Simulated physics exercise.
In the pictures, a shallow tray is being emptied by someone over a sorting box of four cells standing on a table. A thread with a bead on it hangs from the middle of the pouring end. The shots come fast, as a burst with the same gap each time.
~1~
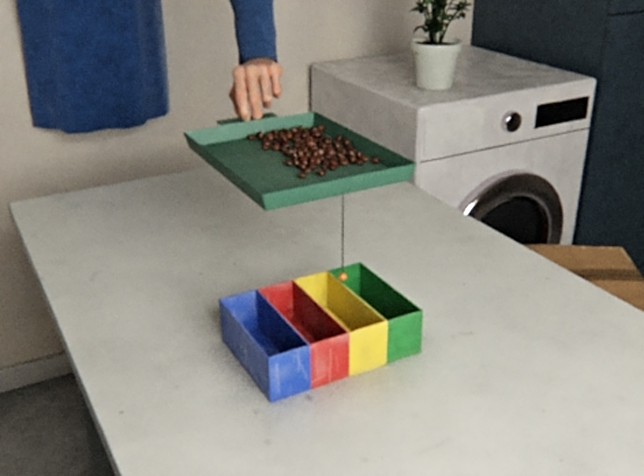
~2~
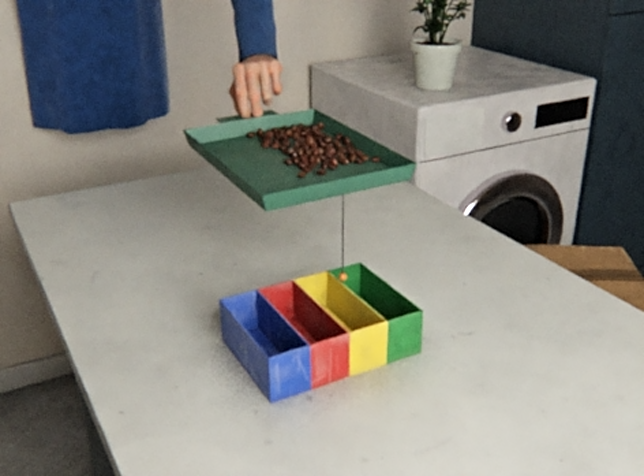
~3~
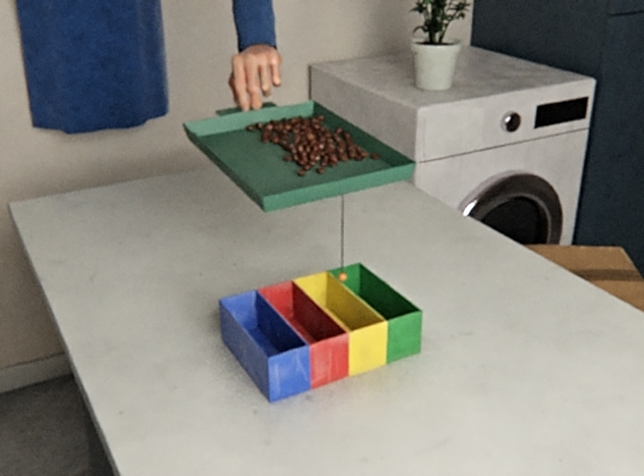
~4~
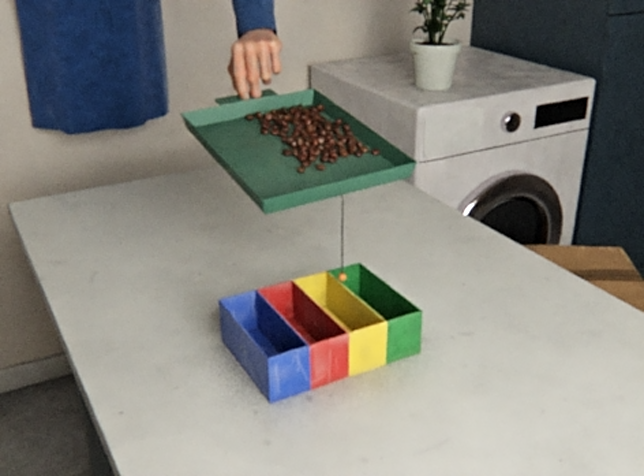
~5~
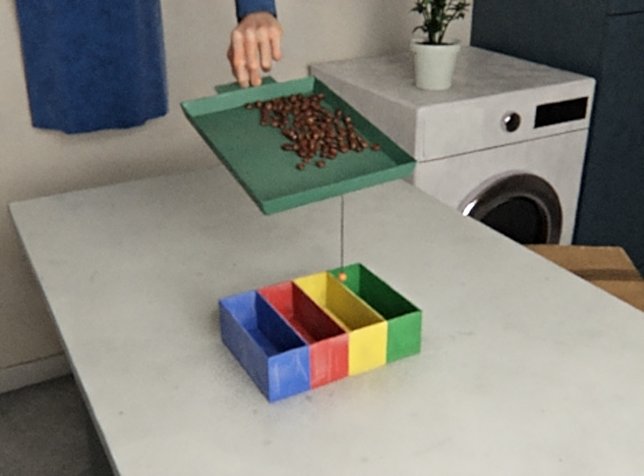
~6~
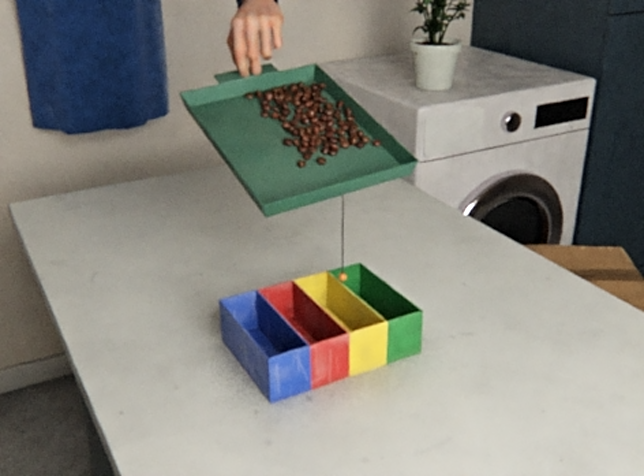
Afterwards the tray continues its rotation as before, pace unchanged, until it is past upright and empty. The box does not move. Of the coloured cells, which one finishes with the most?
The red cell finishes with the most.
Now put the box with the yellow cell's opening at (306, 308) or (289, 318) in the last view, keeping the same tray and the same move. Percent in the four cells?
90 and 80 in a hundred, in turn.
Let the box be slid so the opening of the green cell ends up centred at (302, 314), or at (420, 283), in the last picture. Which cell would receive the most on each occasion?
It would be that green cell the first time and blue the second time.
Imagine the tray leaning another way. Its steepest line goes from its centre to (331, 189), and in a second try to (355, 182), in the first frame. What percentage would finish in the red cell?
0 % and 0 %.
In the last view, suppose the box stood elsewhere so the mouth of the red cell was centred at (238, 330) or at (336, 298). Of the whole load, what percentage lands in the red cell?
Roughly 10% first, roughly 30% second.
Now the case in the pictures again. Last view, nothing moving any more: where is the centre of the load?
Near pixel (322, 355).
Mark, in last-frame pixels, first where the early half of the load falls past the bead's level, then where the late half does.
About (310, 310), and after that about (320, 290).
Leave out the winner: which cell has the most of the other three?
The answer is the yellow one.
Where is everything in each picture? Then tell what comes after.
Corners of the pouring end near (265, 192) and (411, 163), level; middle of the load near (314, 149), flat chocolate drops; bead on its thread near (343, 277); blue cell near (290, 369); red cell near (330, 357); yellow cell near (368, 344); green cell near (404, 333), in the first picture.
Corners of the pouring end near (265, 193) and (411, 163), level; middle of the load near (314, 147), in the second picture.
Corners of the pouring end near (265, 195) and (411, 162), tipped barely, lowest at the left corner; middle of the load near (314, 142), in the third picture.
Corners of the pouring end near (265, 197) and (411, 161), tipped a little, lowest at the left corner; middle of the load near (313, 135), in the fourth picture.
Corners of the pouring end near (265, 199) and (411, 160), tipped a little, lowest at the left corner; middle of the load near (314, 127), in the fifth picture.
Corners of the pouring end near (266, 202) and (412, 160), tipped clearly, lowest at the left corner; middle of the load near (310, 114); blue cell near (290, 370); red cell near (330, 357); yellow cell near (368, 345); green cell near (404, 333), in the sixth picture.
Shortly afterwards, tray tipped steeply; the bulk on the tray; a little falling or outside the box.
Next, tray tipped past a quarter turn; near a third on the tray; near a quarter in the red cell; a little in the blue cell; a little in the yellow cell; only a few in the green cell; near a quarter falling or outside the box.
Some moments later, tray tipped past a quarter turn; near a third in the red cell; near a quarter in the yellow cell; near a quarter in the blue cell; a little in the green cell; a little falling or outside the box.
In the end, tray tipped past a quarter turn; near a third in the red cell; near a quarter in the yellow cell; near a quarter in the blue cell; a little in the green cell; a little outside the box.
